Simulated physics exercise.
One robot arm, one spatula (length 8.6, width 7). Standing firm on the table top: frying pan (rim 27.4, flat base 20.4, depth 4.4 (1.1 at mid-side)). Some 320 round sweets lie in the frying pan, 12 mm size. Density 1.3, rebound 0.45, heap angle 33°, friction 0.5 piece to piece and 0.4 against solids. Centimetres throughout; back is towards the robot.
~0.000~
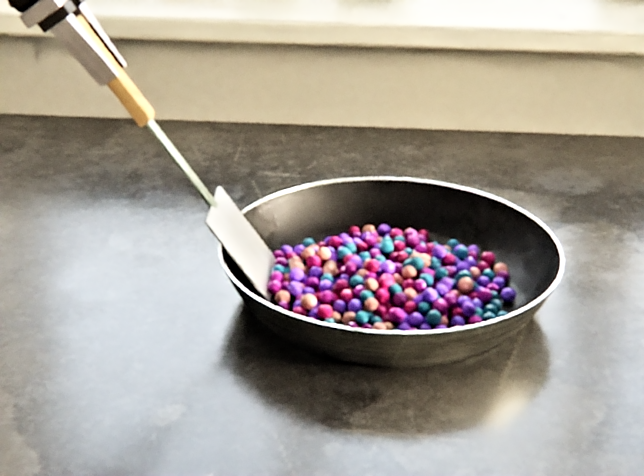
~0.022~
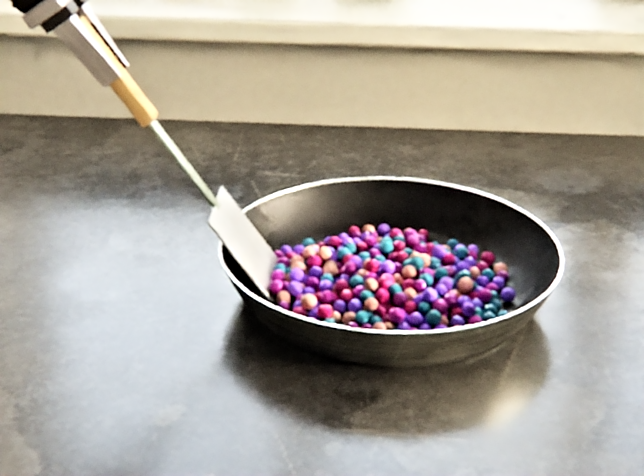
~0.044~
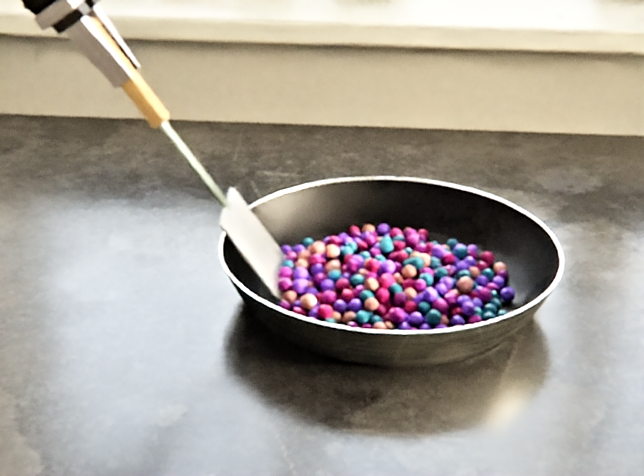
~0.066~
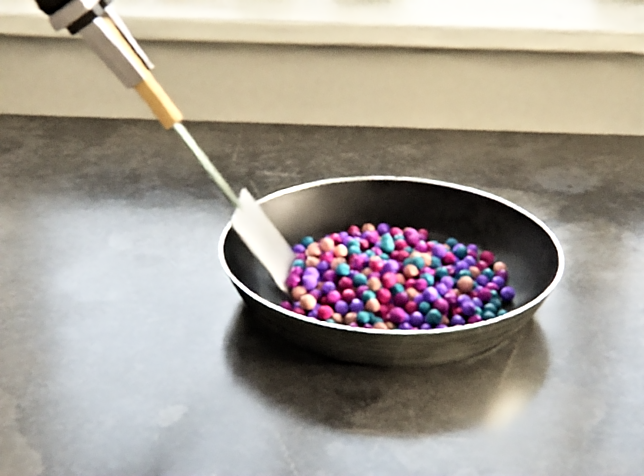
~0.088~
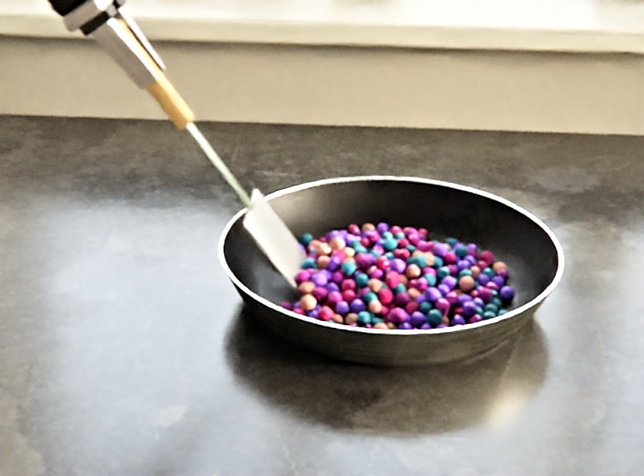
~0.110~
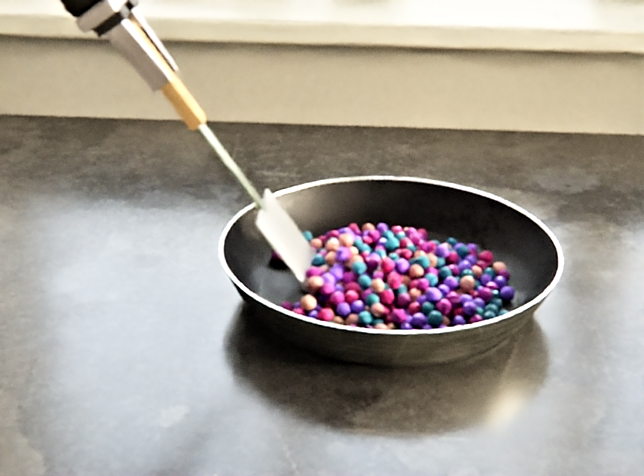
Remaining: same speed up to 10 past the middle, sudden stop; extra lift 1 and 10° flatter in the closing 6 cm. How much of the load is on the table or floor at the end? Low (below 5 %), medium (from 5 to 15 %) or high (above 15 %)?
A low share, below 5 %, ends on the table or floor.
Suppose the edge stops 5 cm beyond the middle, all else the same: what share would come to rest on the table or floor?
Then about 0 per cent.
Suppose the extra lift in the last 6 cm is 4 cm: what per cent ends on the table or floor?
Some 0 per cent.
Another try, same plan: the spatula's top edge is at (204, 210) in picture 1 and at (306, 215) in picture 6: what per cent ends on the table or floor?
About 10 per cent.
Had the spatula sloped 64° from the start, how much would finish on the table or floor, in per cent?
Then about 5 per cent.
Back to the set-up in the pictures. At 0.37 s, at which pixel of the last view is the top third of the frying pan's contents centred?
Near (478, 268).
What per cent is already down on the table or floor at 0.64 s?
About 0 per cent.
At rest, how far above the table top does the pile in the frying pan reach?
Roughly 5.5 cm.
By 0.24 s, sloping 55°, highest piece 4 above the table; 317 in the frying pan.
By 0.37 s, sloping 51°, highest piece 4 above the table; 317 in the frying pan.
By 0.64 s, sloping 45°, highest piece 5 above the table; 314 in the frying pan, 1 on the table or floor, 2 on the blade or in flight.
By 1.69 s, sloping 45°, highest piece 5 above the table; 314 in the frying pan, 3 on the table or floor.
Final count, 314 in the frying pan, 3 on the table or floor. That is 1 % on the table or floor.
